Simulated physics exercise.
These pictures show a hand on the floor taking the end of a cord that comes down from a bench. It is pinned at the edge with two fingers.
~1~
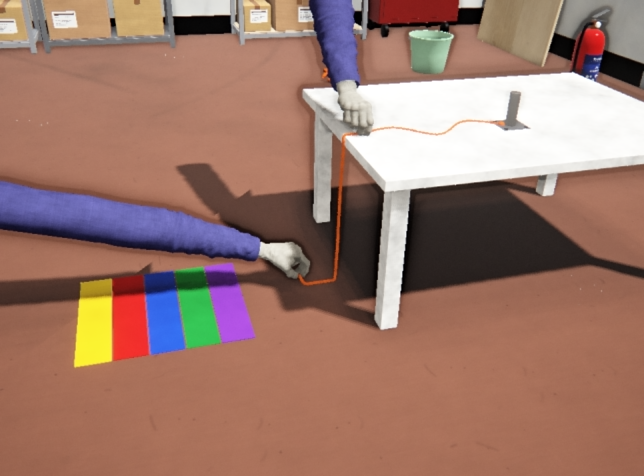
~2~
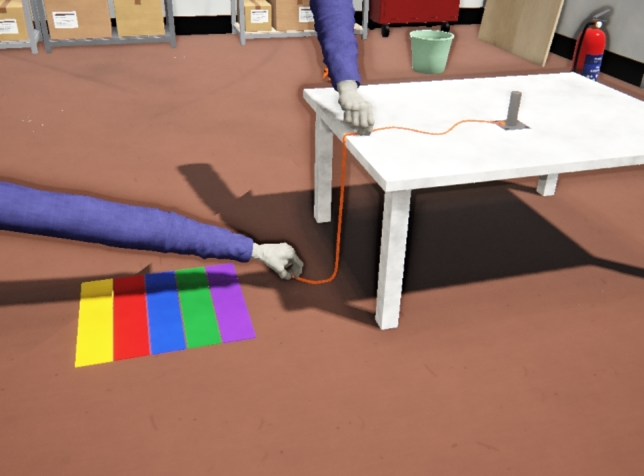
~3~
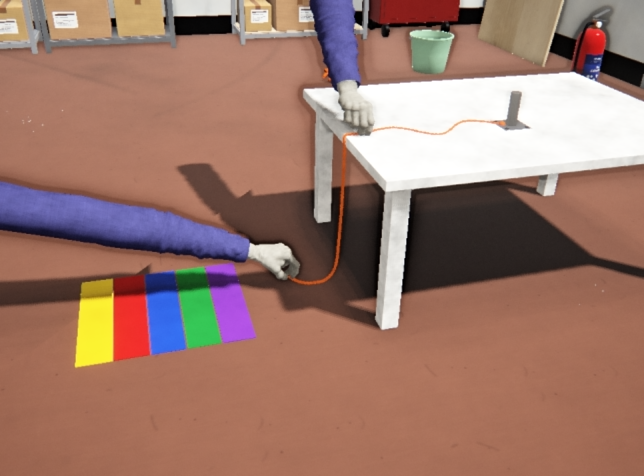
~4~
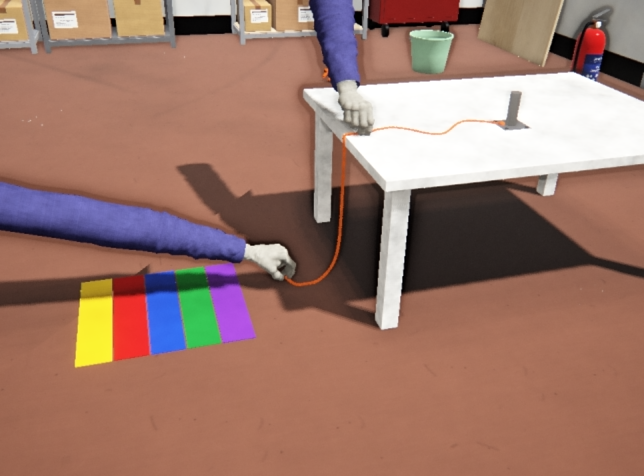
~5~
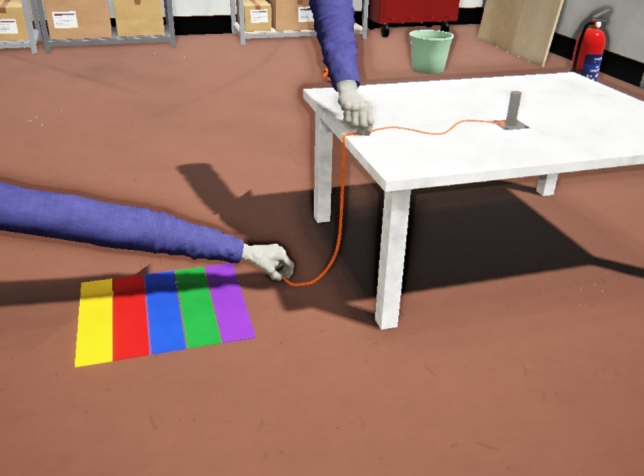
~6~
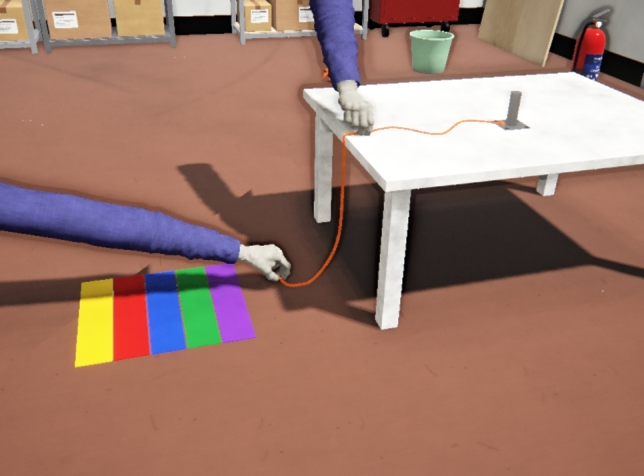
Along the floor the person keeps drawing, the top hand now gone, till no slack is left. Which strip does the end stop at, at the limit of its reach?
It stops at the blue strip.
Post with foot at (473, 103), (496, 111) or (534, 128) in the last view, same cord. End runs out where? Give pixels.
(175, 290), (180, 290) and (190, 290).
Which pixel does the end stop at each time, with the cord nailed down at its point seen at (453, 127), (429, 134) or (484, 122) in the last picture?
The pixel places are (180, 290), (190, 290) and (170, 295), one per try.
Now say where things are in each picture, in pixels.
End (299, 275); purple (235, 325); green (201, 330); blue (166, 335); red (130, 341); yellow (94, 347), in the first picture.
End (293, 276); cord through (475, 121) (440, 135) (379, 130) (344, 163) (340, 216) (336, 269), in the second picture.
End (289, 276), in the third picture.
End (285, 277); cord through (475, 121) (440, 134) (378, 129) (344, 162) (341, 216) (330, 269), in the fourth picture.
End (284, 277), in the fifth picture.
End (280, 278); cord through (475, 121) (440, 134) (379, 129) (344, 162) (341, 216) (323, 268), in the sixth picture.
Early on, end near (220, 286); over purple.
Midway, end near (185, 291); over green.
At the end of the slack, end near (165, 294); over blue. It halts on the blue strip.
